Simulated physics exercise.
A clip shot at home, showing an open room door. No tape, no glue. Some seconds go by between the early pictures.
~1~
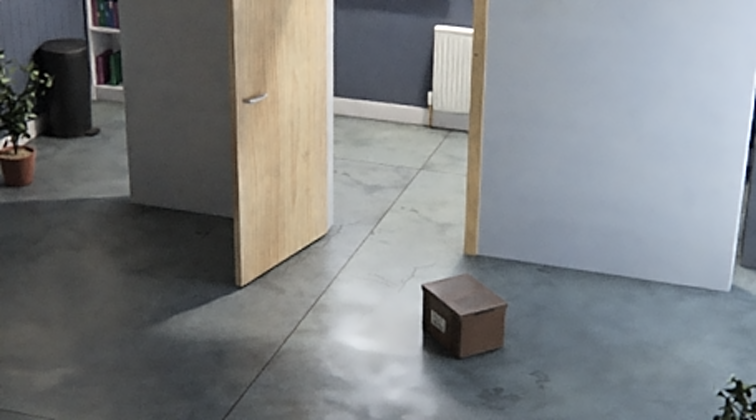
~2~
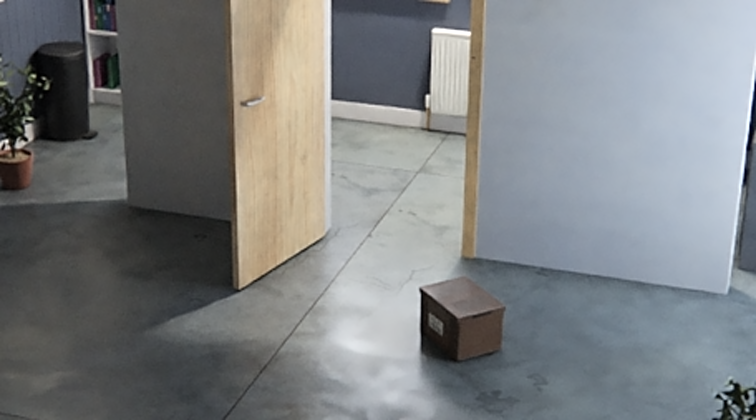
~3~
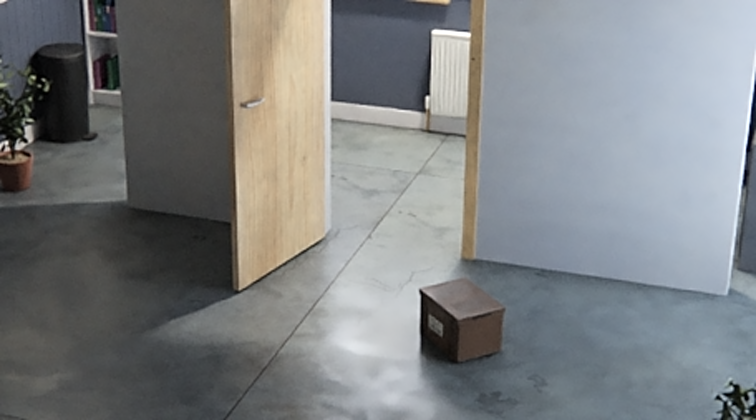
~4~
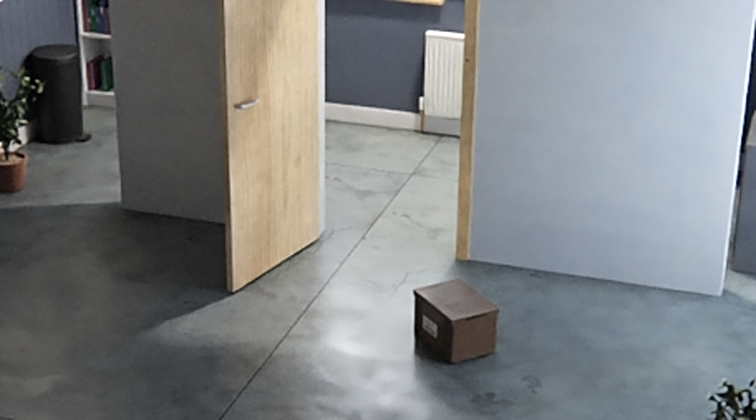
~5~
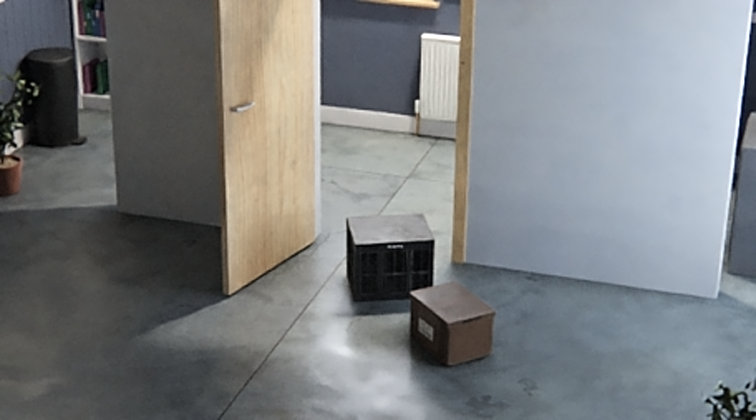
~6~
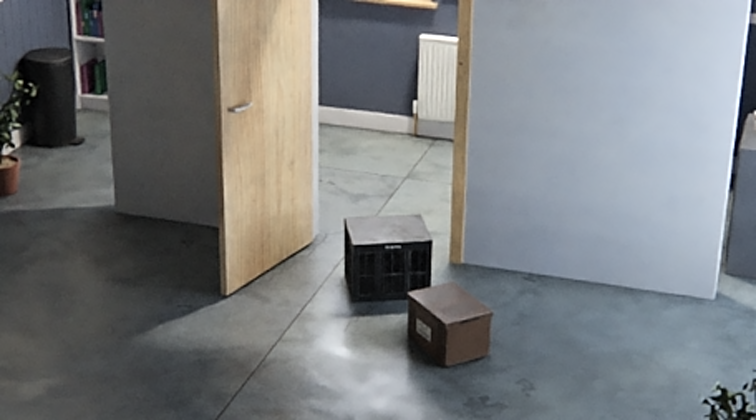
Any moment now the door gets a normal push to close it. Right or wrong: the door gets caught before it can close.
Right.
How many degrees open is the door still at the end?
About 50°.
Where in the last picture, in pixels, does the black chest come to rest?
Looks like it settles somewhere around (397, 255).
Then, 0.70 s after the last picture, door 81° open.
Then, 1.10 s after the last picture, door 56° open.
At rest, door 50° open; both in place. Seen from the same camera at the end, black chest near (397, 255).
